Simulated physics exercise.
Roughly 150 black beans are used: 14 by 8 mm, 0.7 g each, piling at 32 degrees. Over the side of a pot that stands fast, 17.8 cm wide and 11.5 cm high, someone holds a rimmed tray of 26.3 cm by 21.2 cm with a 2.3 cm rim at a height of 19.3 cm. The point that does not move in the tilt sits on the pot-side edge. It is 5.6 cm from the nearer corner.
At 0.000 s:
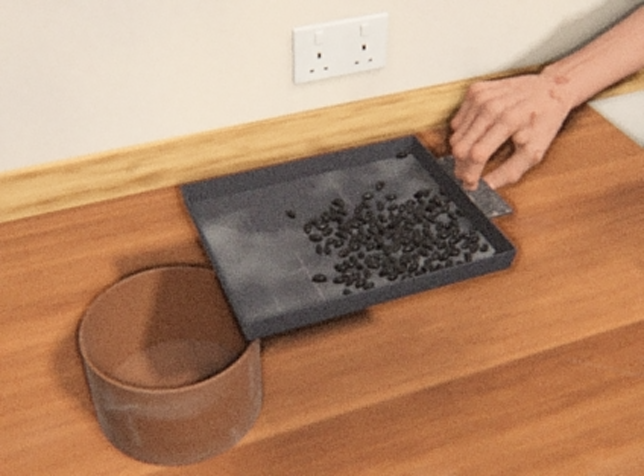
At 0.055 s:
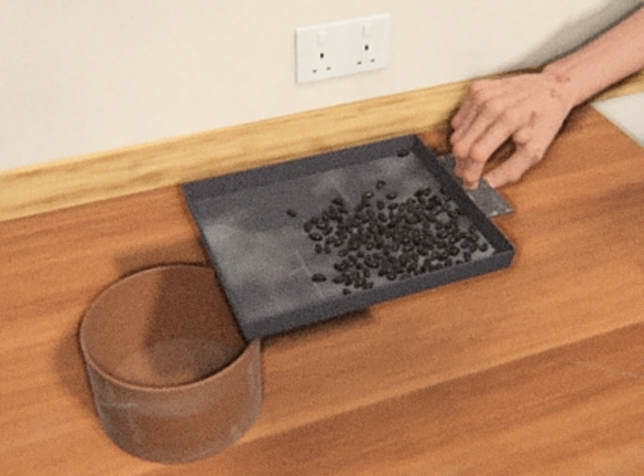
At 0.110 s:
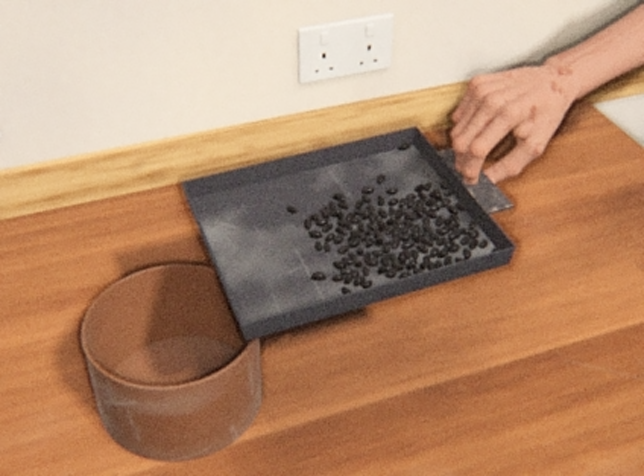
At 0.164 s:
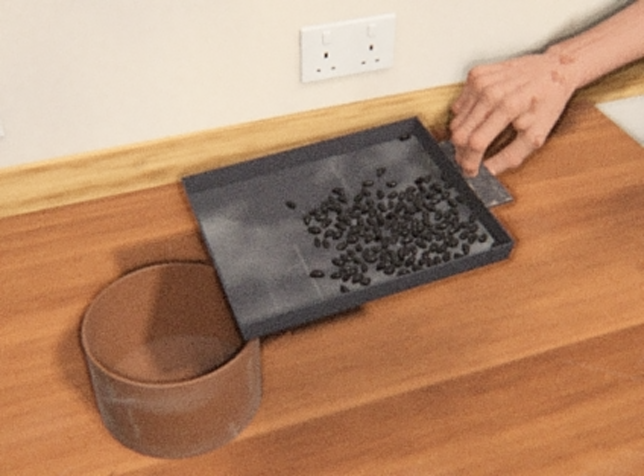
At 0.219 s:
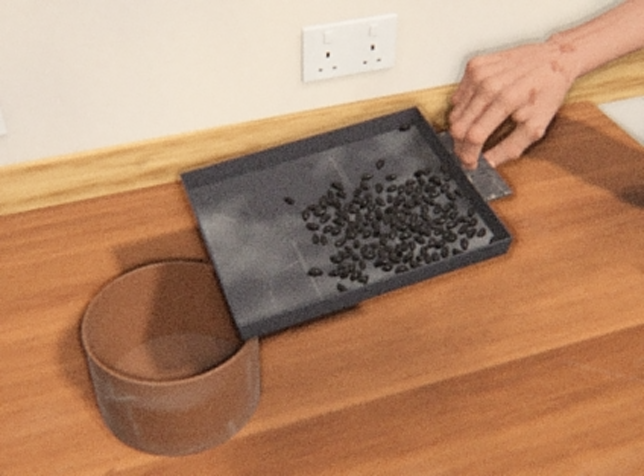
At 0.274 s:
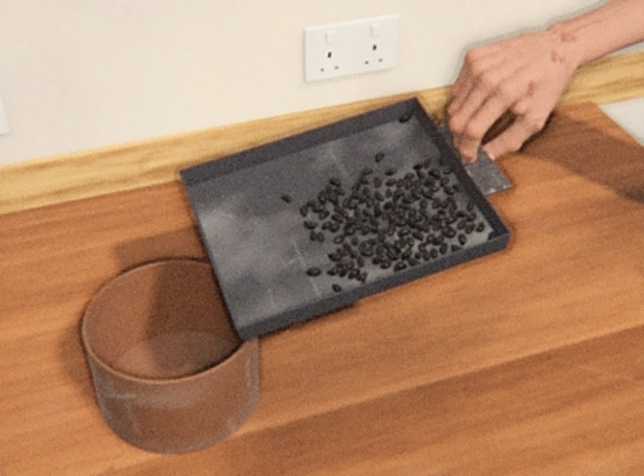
A hand reaches in from the right over a wooden counter, seen from above at an angle, with a pale wall and a white double socket behind. It grips the far right edge of a dark grey rimmed tray scattered with black beans, which overhangs a brown round pot at left. The hand gradually raises the tray's right side, tilting it slightly toward the pot, while the beans stay clustered.
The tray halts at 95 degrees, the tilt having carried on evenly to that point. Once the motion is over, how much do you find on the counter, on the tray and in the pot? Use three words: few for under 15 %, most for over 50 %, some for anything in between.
Counter: Most; tray: Few; pot: Few.
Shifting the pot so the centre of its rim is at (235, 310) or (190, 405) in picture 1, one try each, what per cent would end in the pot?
Spot one: Some 0 per cent; spot two: Some 100 per cent.
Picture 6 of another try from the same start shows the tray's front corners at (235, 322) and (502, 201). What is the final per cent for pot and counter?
Split: Pot = 50, counter = 40.
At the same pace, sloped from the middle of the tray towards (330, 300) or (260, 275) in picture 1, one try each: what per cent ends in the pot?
Estimate: Some 0 % and some 20 % respectively.
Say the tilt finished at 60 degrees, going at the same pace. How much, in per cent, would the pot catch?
Estimate: Roughly 0 percent.
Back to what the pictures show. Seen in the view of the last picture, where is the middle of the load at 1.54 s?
Estimated centre of load: Around (251, 332).
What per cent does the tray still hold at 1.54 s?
Roughly 75 percent of the load, I'd say.
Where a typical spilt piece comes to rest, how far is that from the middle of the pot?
Roughly 18 centimetres.
After 1.04 s, tilt 50 degrees; the tray holds 100 %, the pot 0 %.
After 1.54 s, tilt 76 degrees; the tray holds 75 %, the pot 0 %.
After 2.12 s, tilt 95 degrees; the tray holds 10 %, the pot 0 %.
In the end, at 3.2 s, counter 95 %, tray 5 %, pot 0 %.
